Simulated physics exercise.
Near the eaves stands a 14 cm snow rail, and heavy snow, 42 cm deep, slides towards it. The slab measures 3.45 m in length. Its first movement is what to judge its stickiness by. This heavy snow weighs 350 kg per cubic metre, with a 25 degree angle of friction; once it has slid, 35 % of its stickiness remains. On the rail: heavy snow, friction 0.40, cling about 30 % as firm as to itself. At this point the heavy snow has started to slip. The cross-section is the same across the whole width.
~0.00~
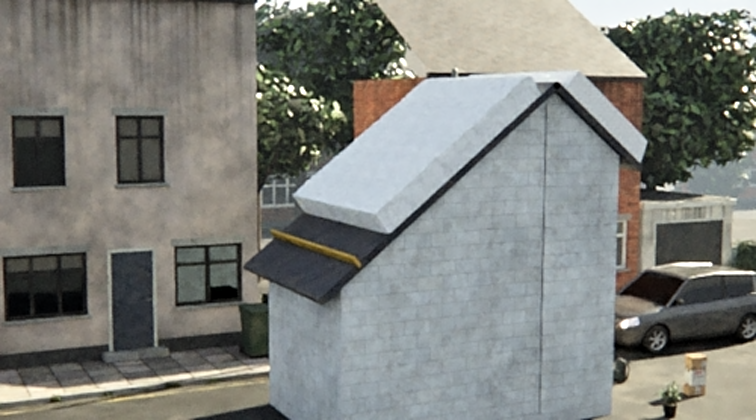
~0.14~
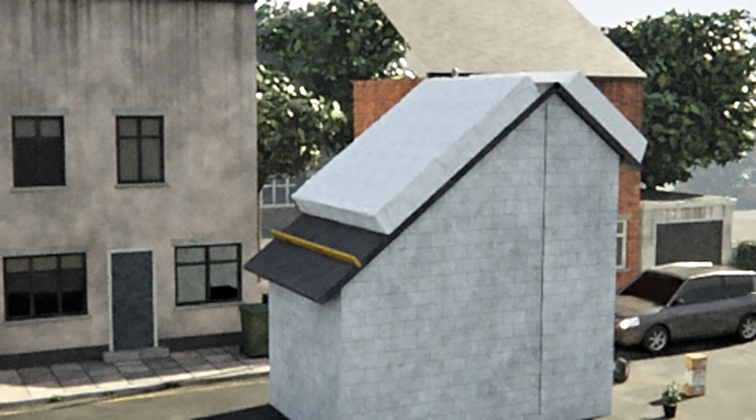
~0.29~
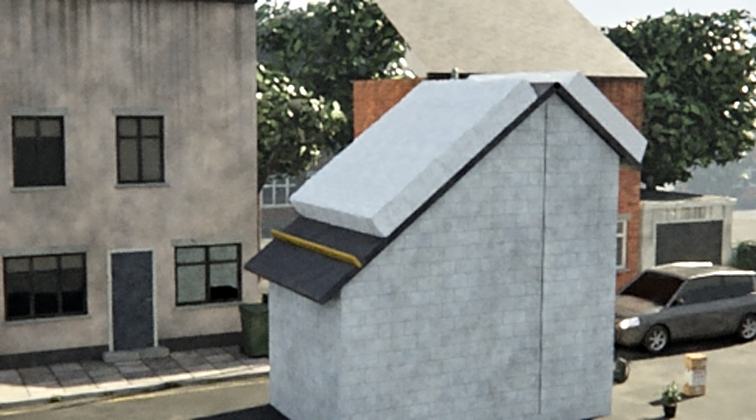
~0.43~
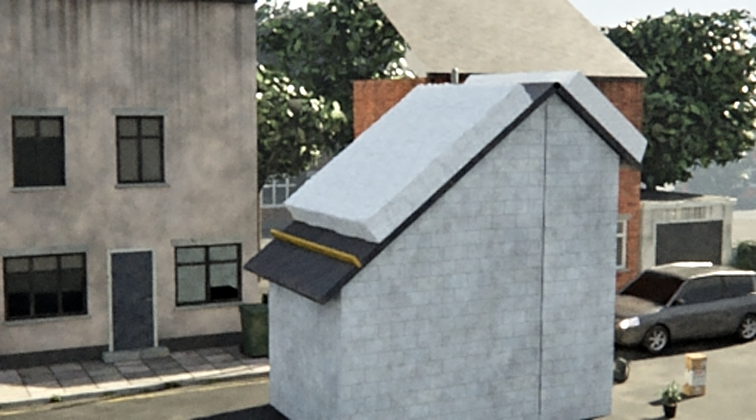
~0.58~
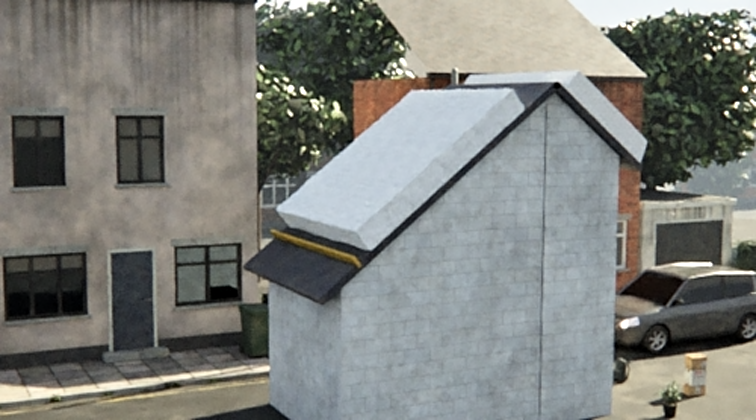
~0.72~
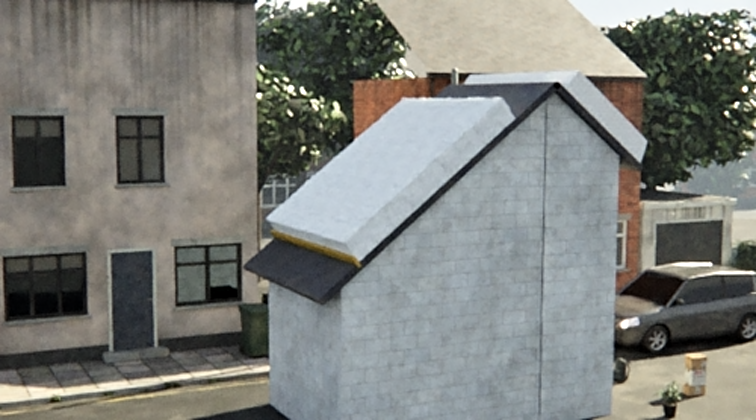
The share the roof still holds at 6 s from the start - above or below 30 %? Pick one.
Above.
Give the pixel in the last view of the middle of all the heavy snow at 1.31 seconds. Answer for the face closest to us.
Position: About (383, 222).
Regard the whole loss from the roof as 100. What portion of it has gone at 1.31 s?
About 20 %.
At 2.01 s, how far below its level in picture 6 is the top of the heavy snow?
Measured change: Some 1.2 m.
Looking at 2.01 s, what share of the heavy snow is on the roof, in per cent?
That comes to about 60 per cent.
After 1.31 s, 90 % of the snow is on the roof.
After 2.01 s, 62 % of the snow is on the roof.
After 2.70 s, 45 % of the snow is on the roof.
After 3.40 s, 44 % of the snow is on the roof.
After 6.00 s, at the end, 43 % of the snow is on the roof.
